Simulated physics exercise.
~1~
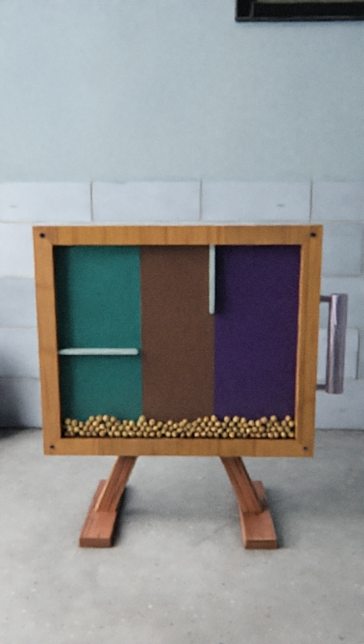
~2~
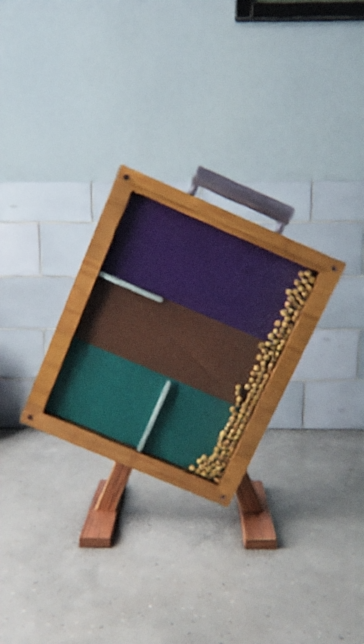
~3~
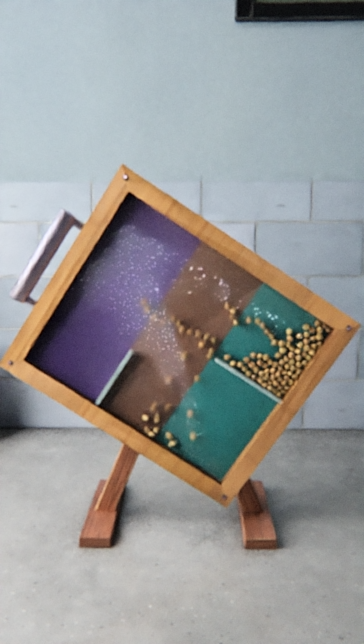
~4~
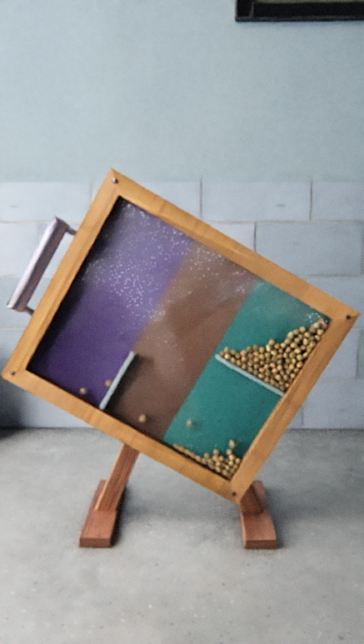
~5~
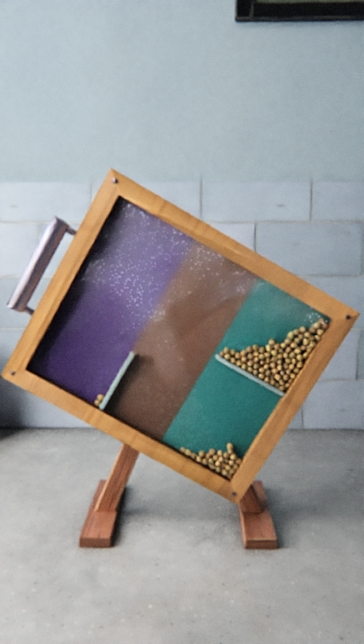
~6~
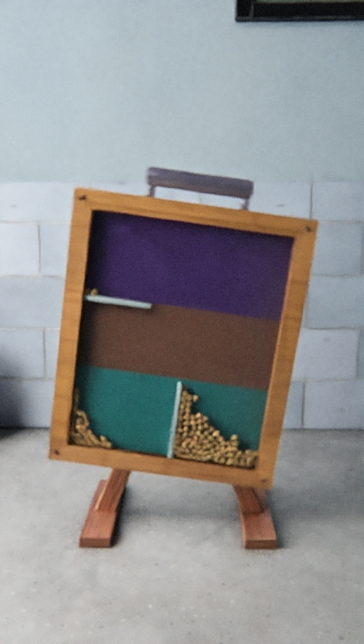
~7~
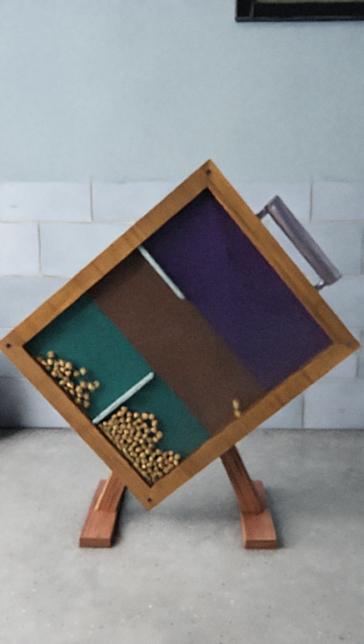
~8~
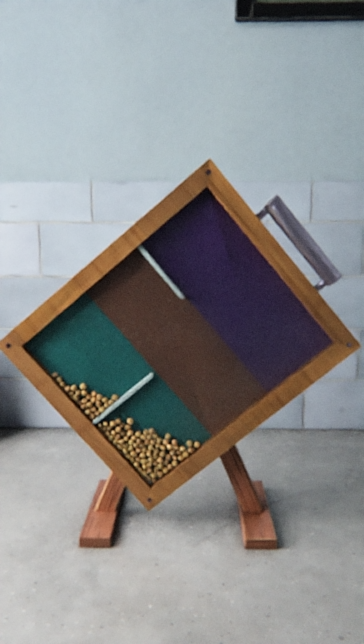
A wooden case tips far anticlockwise, swings partway back, and its beads settle on turquoise.
